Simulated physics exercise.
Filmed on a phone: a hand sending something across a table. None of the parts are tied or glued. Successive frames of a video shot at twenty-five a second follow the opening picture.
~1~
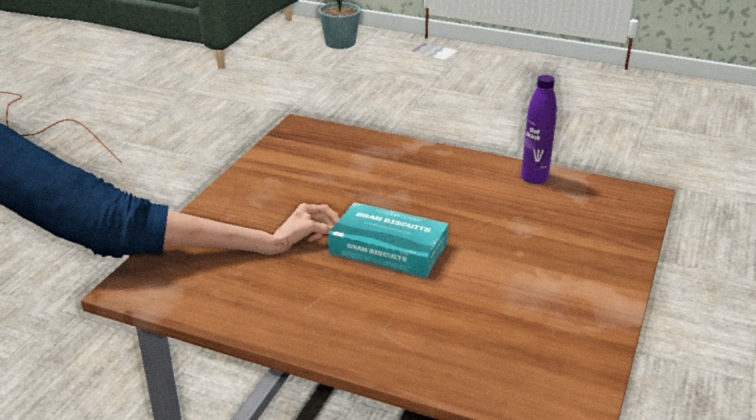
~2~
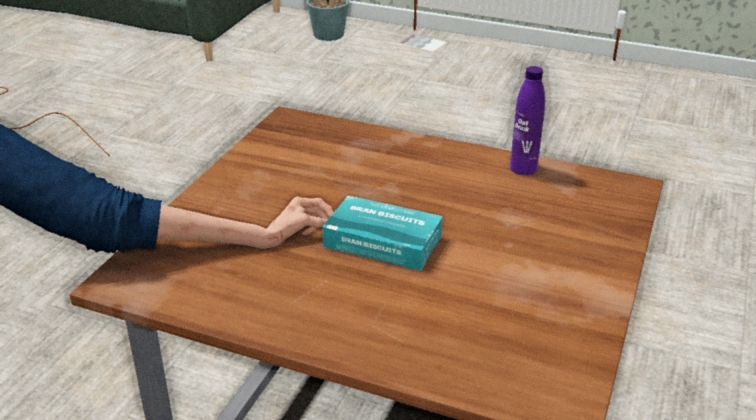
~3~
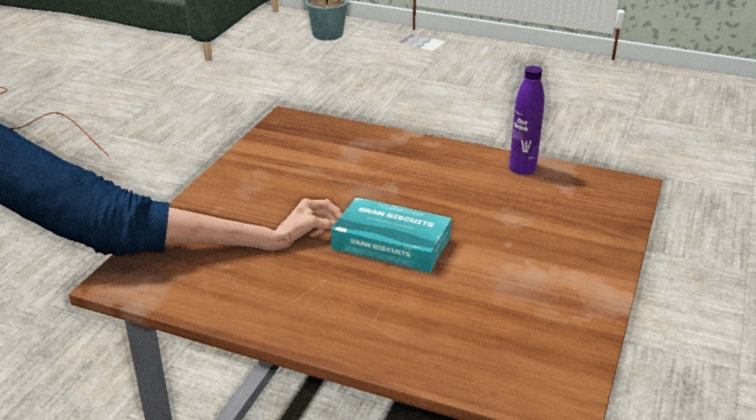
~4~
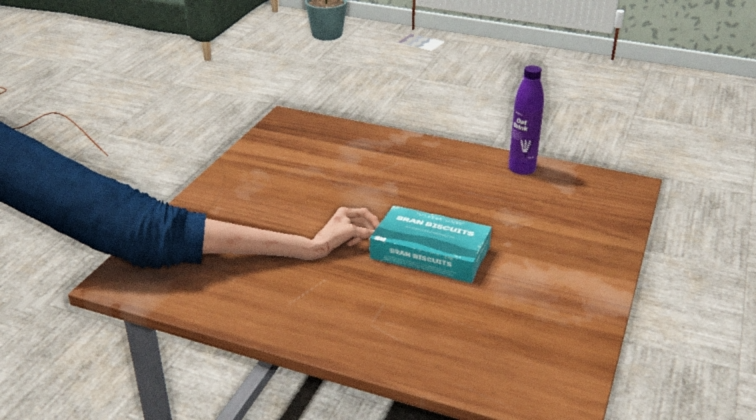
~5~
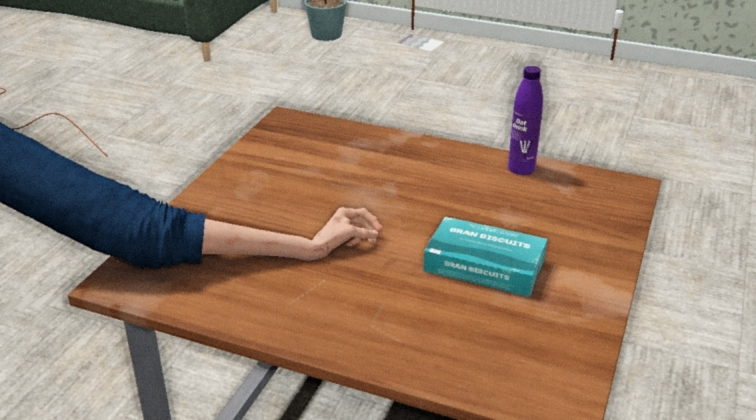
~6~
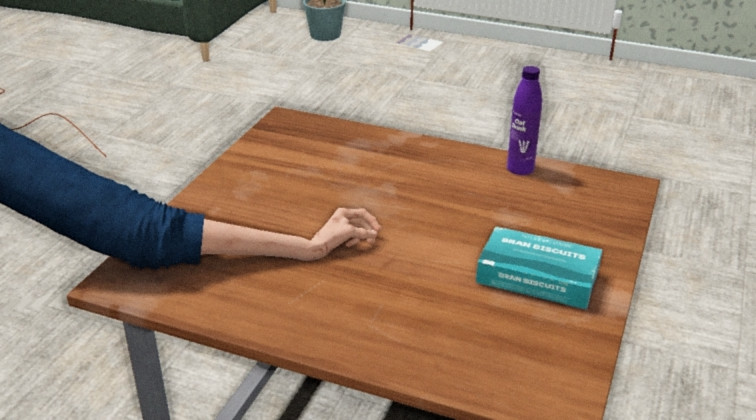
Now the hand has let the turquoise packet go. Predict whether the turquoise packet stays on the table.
Off.
Then, 0.20 s after the last picture, turquoise packet now off the table.
Then, 0.30 s after the last picture, things are still on the move.
Then, 0.50 s after the last picture, as before.
By the end, off the table, turquoise packet.
